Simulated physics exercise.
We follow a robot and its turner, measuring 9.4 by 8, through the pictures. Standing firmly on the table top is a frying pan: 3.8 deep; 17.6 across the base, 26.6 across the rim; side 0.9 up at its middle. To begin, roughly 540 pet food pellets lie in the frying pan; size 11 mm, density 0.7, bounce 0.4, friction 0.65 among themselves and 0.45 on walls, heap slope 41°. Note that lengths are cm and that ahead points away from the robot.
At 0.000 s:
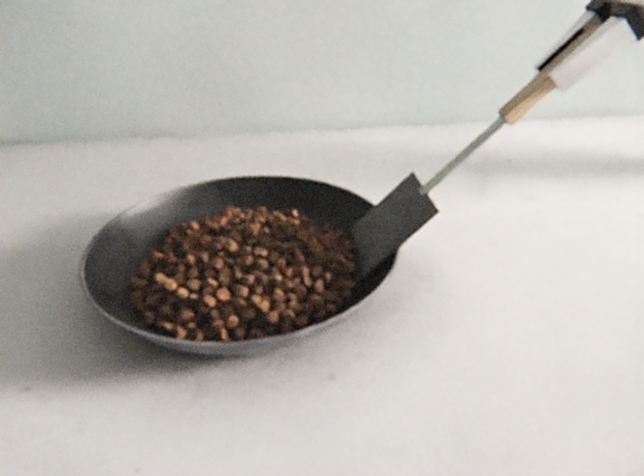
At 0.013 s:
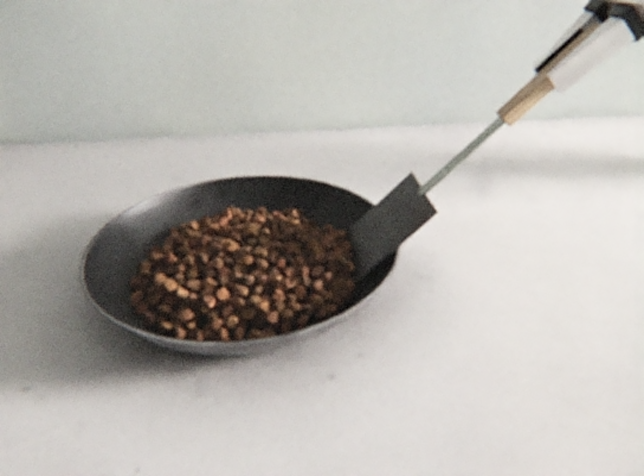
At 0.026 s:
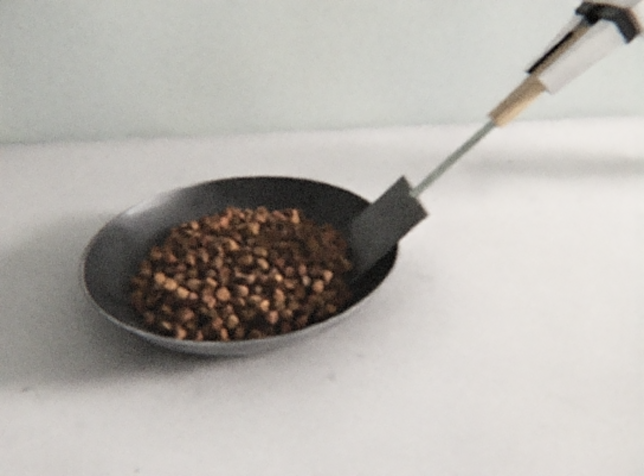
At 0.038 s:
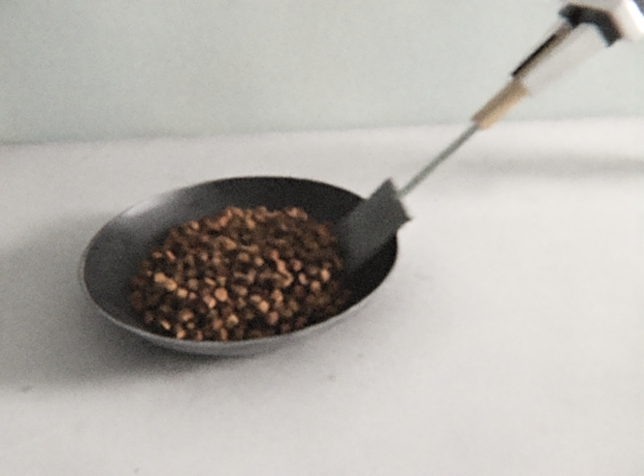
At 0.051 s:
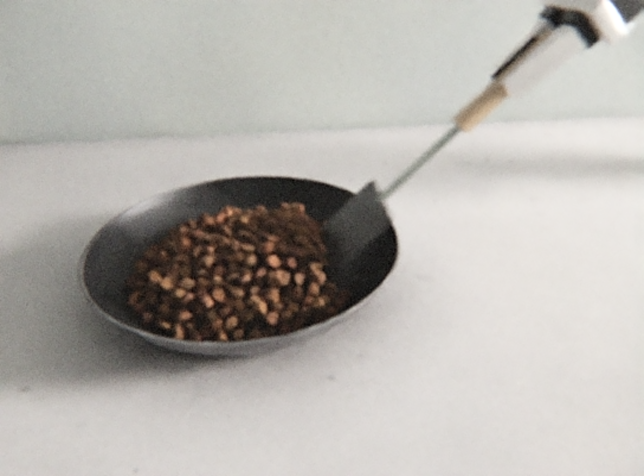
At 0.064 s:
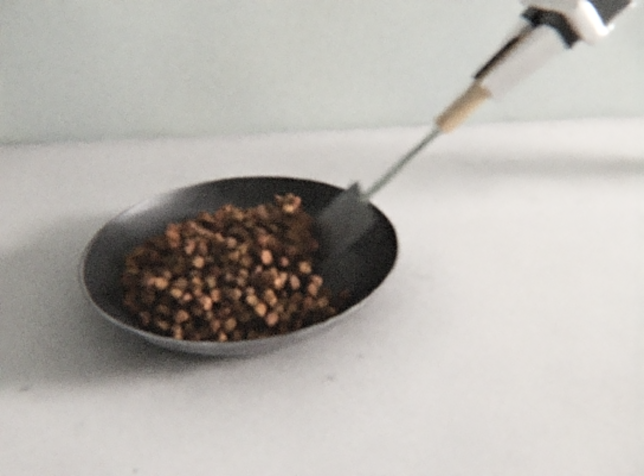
A robot's dark turner sliding leftward into a frying pan, pushing a heap of brown pellets slightly left on a pale table top.
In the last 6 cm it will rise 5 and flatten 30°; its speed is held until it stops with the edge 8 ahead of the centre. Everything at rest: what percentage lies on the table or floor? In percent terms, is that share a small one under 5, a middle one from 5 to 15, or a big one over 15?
A big one.
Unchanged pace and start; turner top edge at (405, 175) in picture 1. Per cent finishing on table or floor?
20 percent or so.
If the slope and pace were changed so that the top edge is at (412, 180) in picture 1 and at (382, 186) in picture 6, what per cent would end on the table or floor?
About 5 per cent.
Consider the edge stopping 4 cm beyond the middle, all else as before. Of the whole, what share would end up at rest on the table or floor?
In that case some 15 per cent.
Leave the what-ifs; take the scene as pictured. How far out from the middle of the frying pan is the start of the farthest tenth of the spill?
Radial distance: Approx. 45 cm.
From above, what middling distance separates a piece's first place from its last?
Level distance of roughly 5 cm.
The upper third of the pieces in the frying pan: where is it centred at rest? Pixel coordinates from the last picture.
(144, 252).
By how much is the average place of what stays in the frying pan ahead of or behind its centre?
The kept load is shifted forward by about 4.5 cm.
After 0.10 s, sloping 45°, highest piece 7 above the table; 538 in the frying pan.
After 0.13 s, sloping 37°, highest piece 7 above the table; 538 in the frying pan.
After 0.34 s, sloping 15°, highest piece 7 above the table; 431 in the frying pan, 92 on the table or floor, 15 on the blade or in flight.
After 1.39 s, sloping 15°, highest piece 5 above the table; 431 in the frying pan, 107 on the table or floor.
In the end, 431 in the frying pan, 107 on the table or floor. That is 20 % on the table or floor.
